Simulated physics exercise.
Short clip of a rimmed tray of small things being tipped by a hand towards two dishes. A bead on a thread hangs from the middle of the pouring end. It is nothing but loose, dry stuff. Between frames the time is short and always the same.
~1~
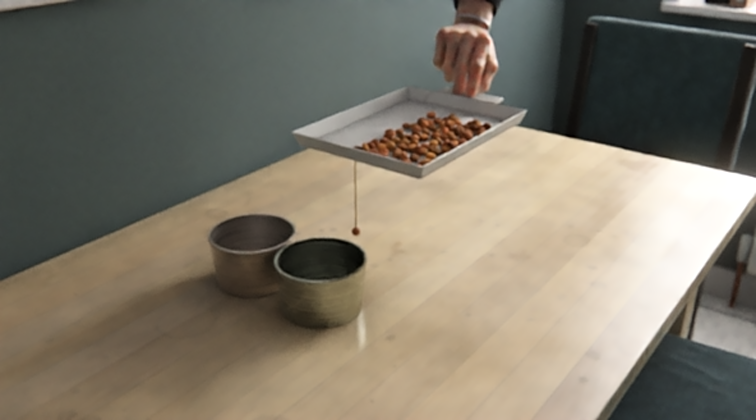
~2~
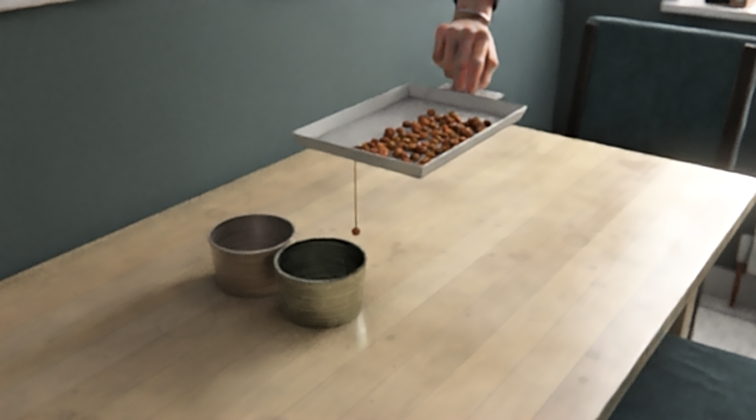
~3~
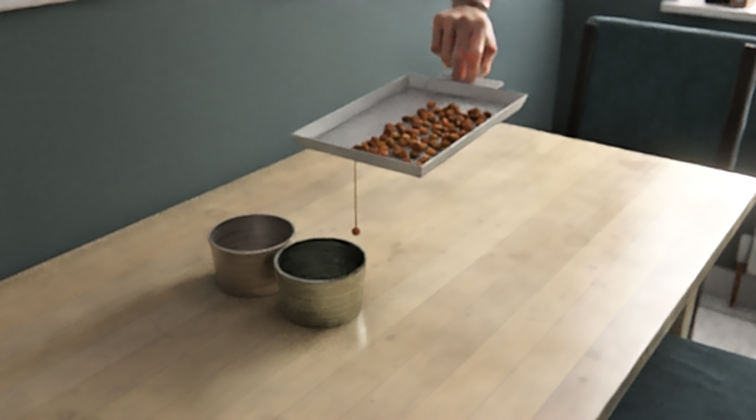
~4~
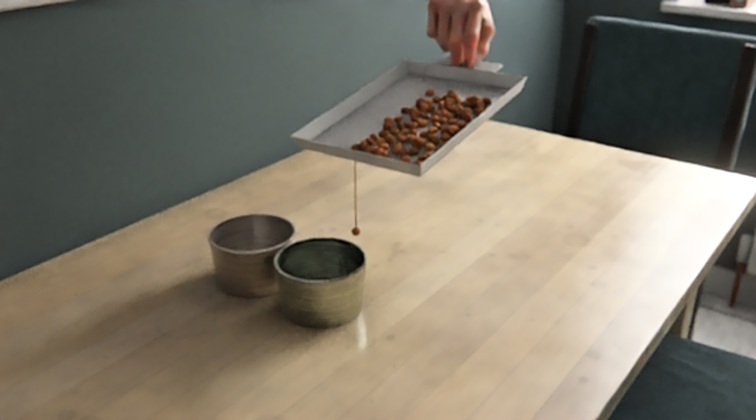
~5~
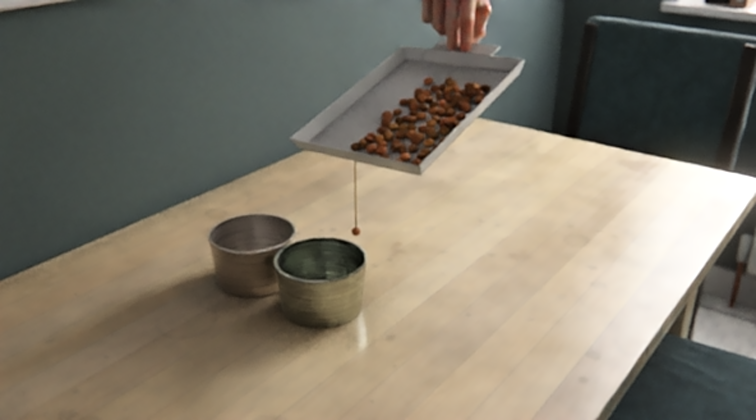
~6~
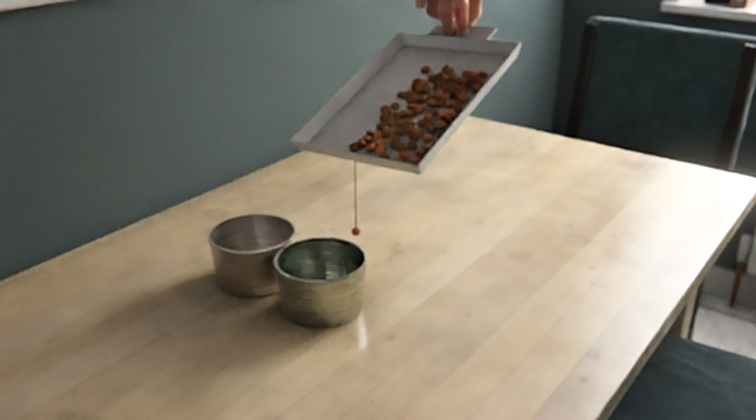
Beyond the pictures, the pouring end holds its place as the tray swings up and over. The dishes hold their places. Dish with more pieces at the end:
The dish on the right is going to receive more.
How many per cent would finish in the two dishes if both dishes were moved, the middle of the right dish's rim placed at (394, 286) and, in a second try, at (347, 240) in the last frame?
The first comes to 70 percent and the second to 50 percent.
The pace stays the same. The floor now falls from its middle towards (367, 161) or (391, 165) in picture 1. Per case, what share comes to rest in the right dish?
So it's 40 percent with the first slope and 10 percent with the other.
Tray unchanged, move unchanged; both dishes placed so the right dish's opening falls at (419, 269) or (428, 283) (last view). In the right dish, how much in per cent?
Respectively 0 percent and 0 percent.
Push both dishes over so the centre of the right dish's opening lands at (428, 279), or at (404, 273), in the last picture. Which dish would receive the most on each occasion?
First try: The leftmost dish. Second try: The leftmost dish.
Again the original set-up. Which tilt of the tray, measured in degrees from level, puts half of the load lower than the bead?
Roughly 95 degrees.
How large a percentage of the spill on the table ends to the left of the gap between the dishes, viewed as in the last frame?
Left share: Close to 10 %.
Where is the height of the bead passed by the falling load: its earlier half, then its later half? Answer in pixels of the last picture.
The leading part at (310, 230), the rest of it at (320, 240).
Soon after the last picture, tray tipped steeply; most on the tray; a small part in the air.
A little later, tray tipped past a quarter turn; a stray few on the tray; about half in the right dish; about a quarter in the left dish; about a quarter outside both; a small part in the air.
Later still, tray tipped past a quarter turn; about half in the right dish; about a quarter in the left dish; about a quarter outside both.
At rest, tray tipped past a quarter turn; about half in the right dish; about a quarter in the left dish; about a quarter outside both.
